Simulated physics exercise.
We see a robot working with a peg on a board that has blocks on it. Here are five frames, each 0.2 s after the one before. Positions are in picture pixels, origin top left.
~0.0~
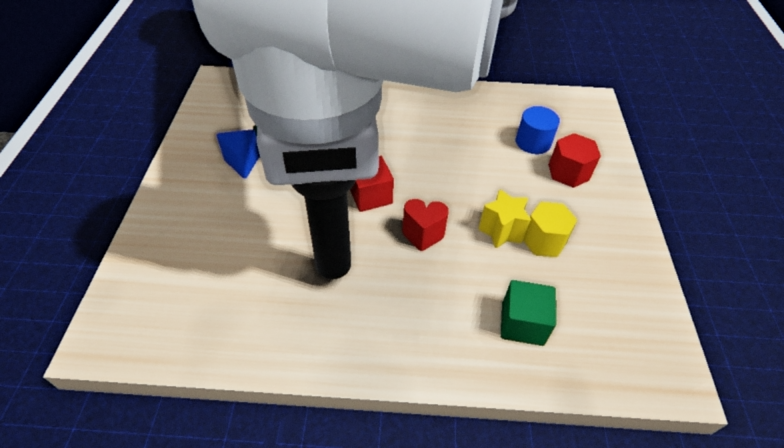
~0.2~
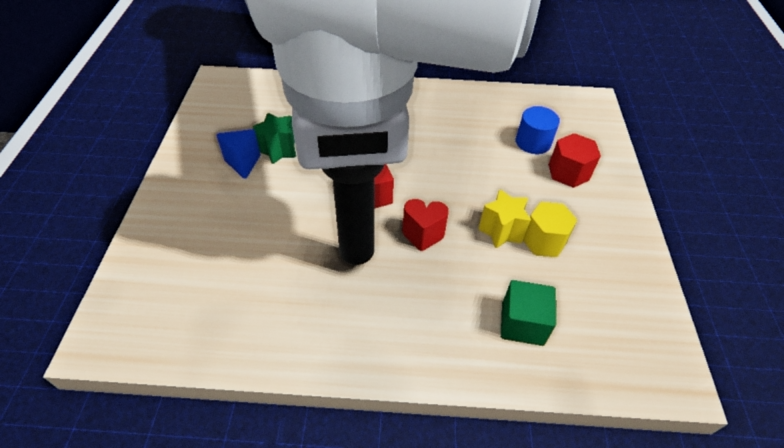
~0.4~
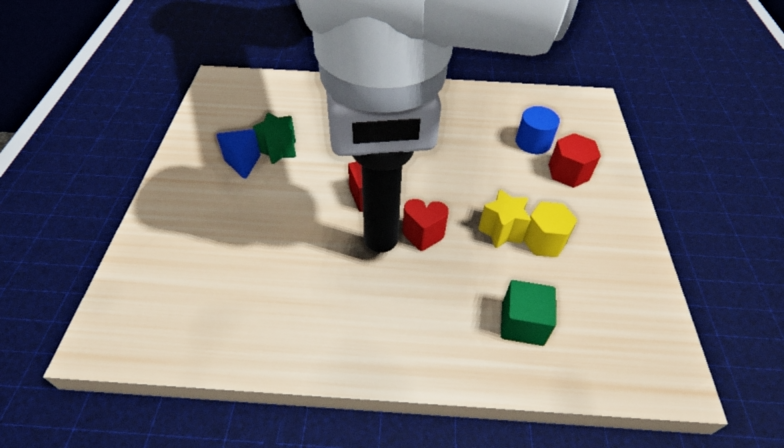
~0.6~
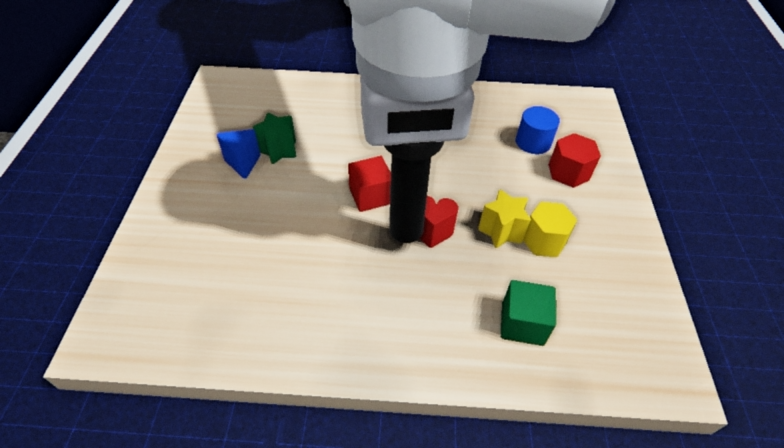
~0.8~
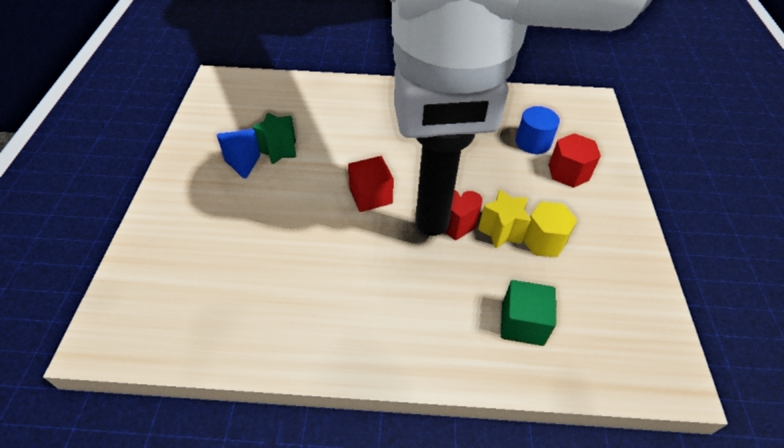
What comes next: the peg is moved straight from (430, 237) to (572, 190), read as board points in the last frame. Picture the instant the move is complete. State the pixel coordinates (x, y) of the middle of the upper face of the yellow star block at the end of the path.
I expect it at (576, 195).
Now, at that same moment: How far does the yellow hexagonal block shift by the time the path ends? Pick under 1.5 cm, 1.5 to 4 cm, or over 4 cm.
I'd go with 1.5 to 4 cm for this block.
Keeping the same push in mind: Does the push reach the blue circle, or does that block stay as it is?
That block stays in place.
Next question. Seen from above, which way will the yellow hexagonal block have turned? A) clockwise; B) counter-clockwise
Choice A: Clockwise.
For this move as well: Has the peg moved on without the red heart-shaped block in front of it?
Going by the path, yes.
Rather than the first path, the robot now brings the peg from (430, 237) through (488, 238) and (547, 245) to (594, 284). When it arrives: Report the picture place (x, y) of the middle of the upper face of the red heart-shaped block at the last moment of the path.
My estimate: (483, 187).
On the path given first. One third of the way, peg (483, 207); red heart-shaped block (504, 178), turned 15° anticlockwise; yellow star block (526, 207), turned 25° clockwise; yellow hexagonal block (564, 220).
Two thirds of the way, peg (531, 191); red heart-shaped block (539, 158), turned 50° anticlockwise; yellow star block (564, 200), turned 70° clockwise; yellow hexagonal block (588, 229), turned 45° clockwise.
At the end, peg (577, 177); red heart-shaped block (544, 151), turned 70° anticlockwise; yellow star block (576, 195), turned 115° clockwise; blue circle in place; yellow hexagonal block (588, 230), turned 50° clockwise; red hexagonal block (585, 142), turned 15° anticlockwise.
